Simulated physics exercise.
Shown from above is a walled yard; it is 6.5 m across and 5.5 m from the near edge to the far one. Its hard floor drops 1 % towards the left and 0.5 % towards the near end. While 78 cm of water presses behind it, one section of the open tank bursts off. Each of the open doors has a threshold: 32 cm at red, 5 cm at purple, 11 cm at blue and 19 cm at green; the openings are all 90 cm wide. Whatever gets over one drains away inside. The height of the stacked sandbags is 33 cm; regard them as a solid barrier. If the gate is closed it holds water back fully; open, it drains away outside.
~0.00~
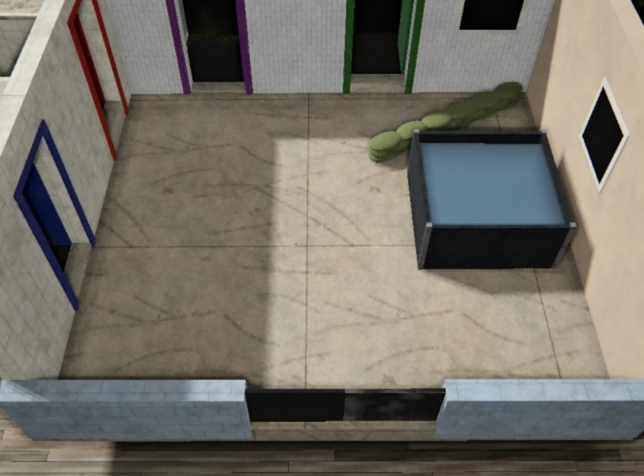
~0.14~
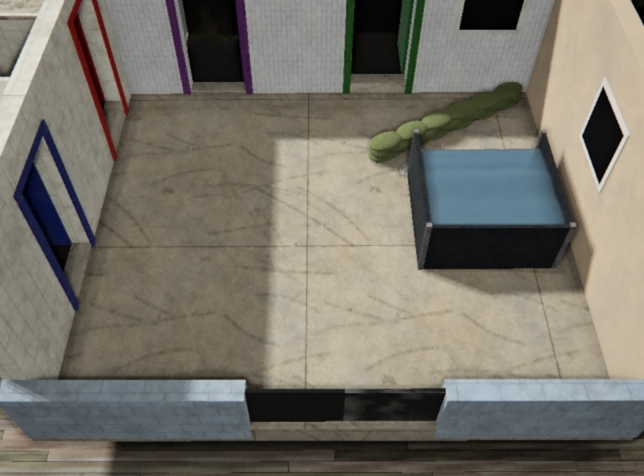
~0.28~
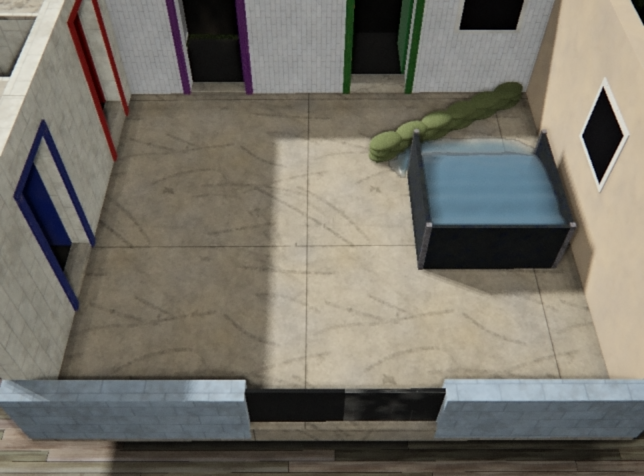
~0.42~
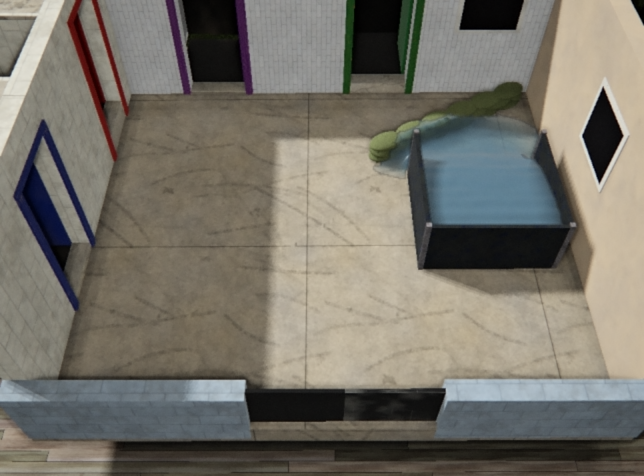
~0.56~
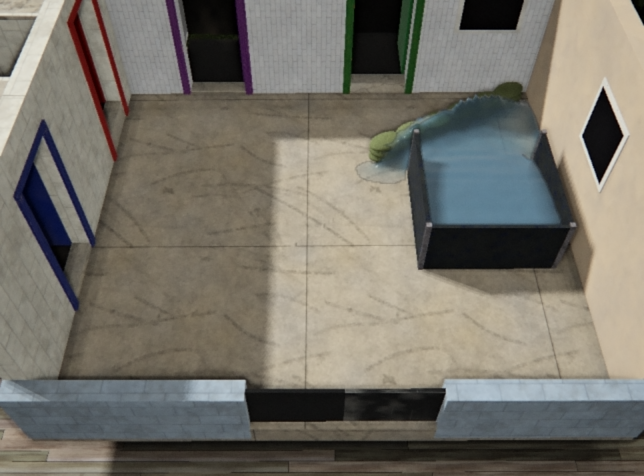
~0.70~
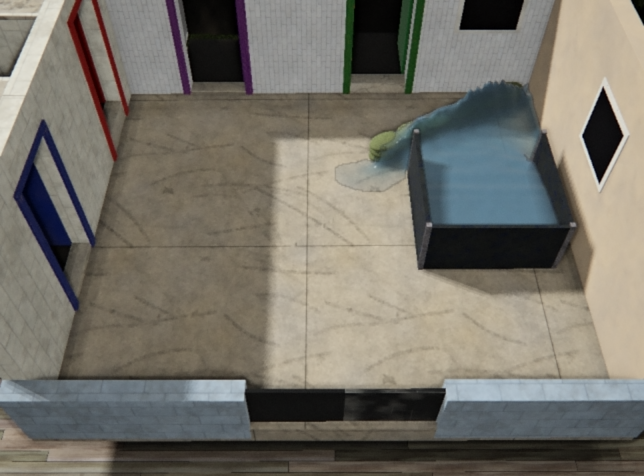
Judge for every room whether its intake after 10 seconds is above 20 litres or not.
The red door: Intake not above; the purple door: Intake not above; the blue door: Intake not above; the green door: Intake not above.
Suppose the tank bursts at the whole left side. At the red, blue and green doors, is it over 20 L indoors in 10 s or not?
In that case, red door: Less than that, blue door: More than that, green door: Less than that.
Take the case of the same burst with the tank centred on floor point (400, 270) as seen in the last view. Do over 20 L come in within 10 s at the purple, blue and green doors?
Then: Purple over, blue under, green under.
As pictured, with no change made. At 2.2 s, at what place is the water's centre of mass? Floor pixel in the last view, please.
Its balance point sits around (465, 166).
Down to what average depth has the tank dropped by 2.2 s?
Roughly 21 centimetres.
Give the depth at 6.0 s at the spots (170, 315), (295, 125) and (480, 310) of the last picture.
Taking the spots in order: 5 cm, 2 cm, 1 cm.
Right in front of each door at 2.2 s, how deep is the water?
In cm: Red 0, purple 0, blue 0, green 10.
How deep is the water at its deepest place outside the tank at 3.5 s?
Max around 24 cm.
After 1.4 s water covers 25 % of the floor and is deepest (72 cm) near (527, 95); red door not reached, purple door not reached, blue door not reached, green door 6 cm at the sill, 0 L in.
After 2.2 s water covers 40 % of the floor and is deepest (44 cm) near (516, 95); red door not reached, purple door not reached, blue door not reached, green door 10 cm at the sill, 0 L in.
After 3.5 s water covers 75 % of the floor and is deepest (24 cm) near (618, 406); red door 17 cm at the sill, 0 L in, purple door 3 cm at the sill, 0 L in, blue door 4 cm at the sill, 0 L in, green door 5 cm at the sill, 0 L in.
After 6.0 s water covers 85 % of the floor and is deepest (33 cm) near (516, 95); red door 7 cm at the sill, 0 L in, purple door 1 cm at the sill, 0 L in, blue door 7 cm at the sill, 0 L in, green door 1 cm at the sill, 0 L in.
After 10.0 s water covers 80 % of the floor and is deepest (16 cm) near (451, 167); red door 5 cm at the sill, 0 L in, purple door 3 cm at the sill, 0 L in, blue door 8 cm at the sill, 4 L in, green door 1 cm at the sill, 0 L in.
